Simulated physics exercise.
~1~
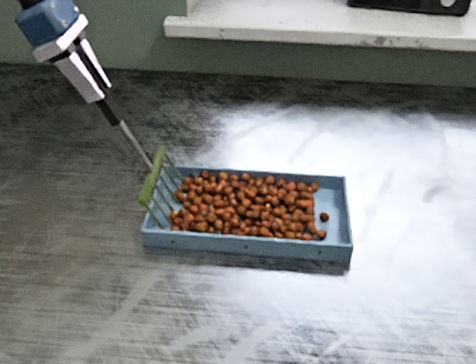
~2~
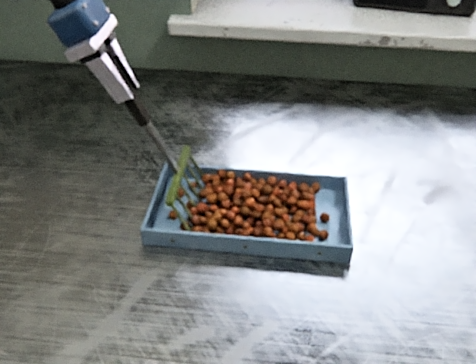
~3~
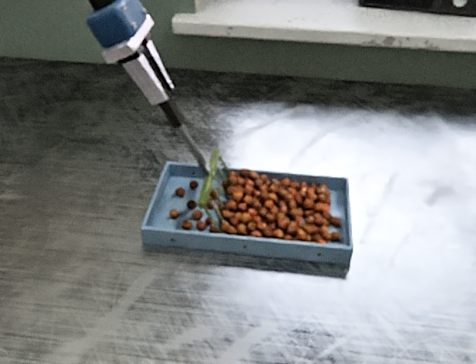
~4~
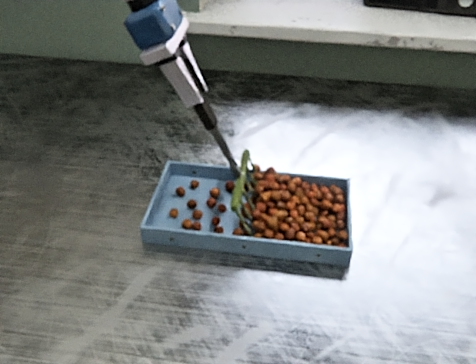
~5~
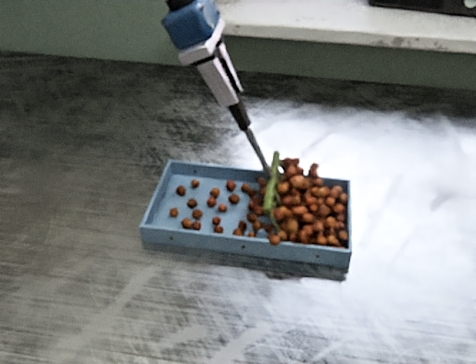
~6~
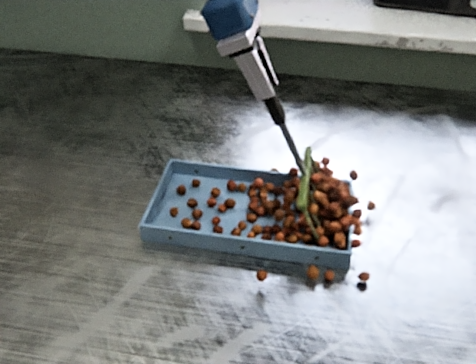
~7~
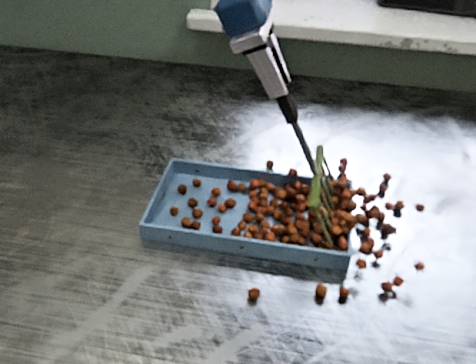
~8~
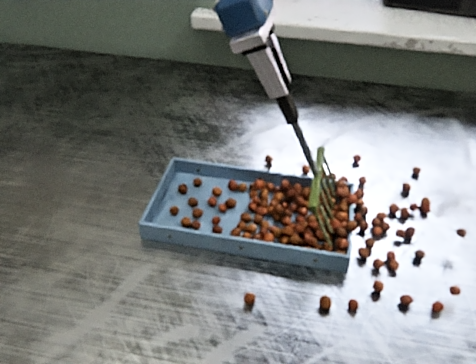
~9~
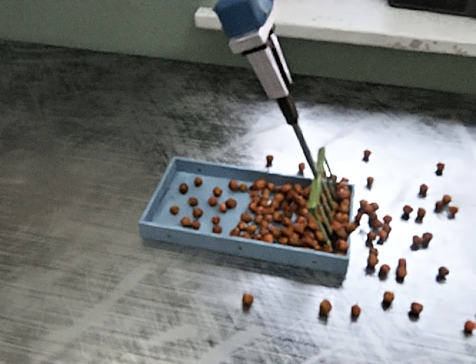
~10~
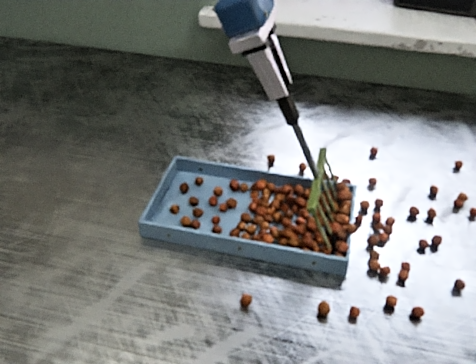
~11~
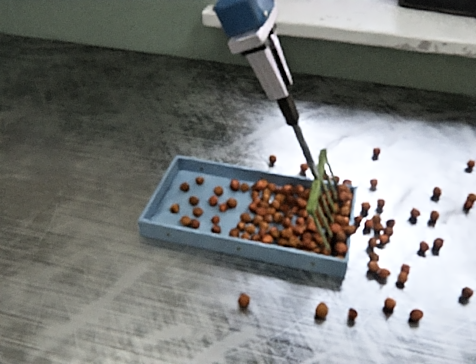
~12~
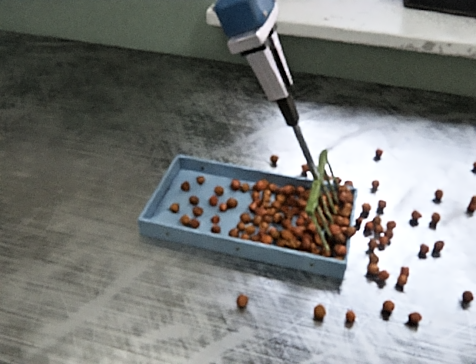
On a dark, streaked tabletop with a bright white glare at right, seen from above at a slant, a shallow blue tray of brown hazelnuts sits below a pale ledge. A robot arm with a blue and white gripper holds a green pronged rake at the tray's left end. The rake sweeps right, heaping the nuts ahead of it while a few slip through behind. Near the right end the pile rises and spills over the tray's edges, scattering nuts across the table. The rake stops there, with most nuts still in the tray and a smaller share lying outside.
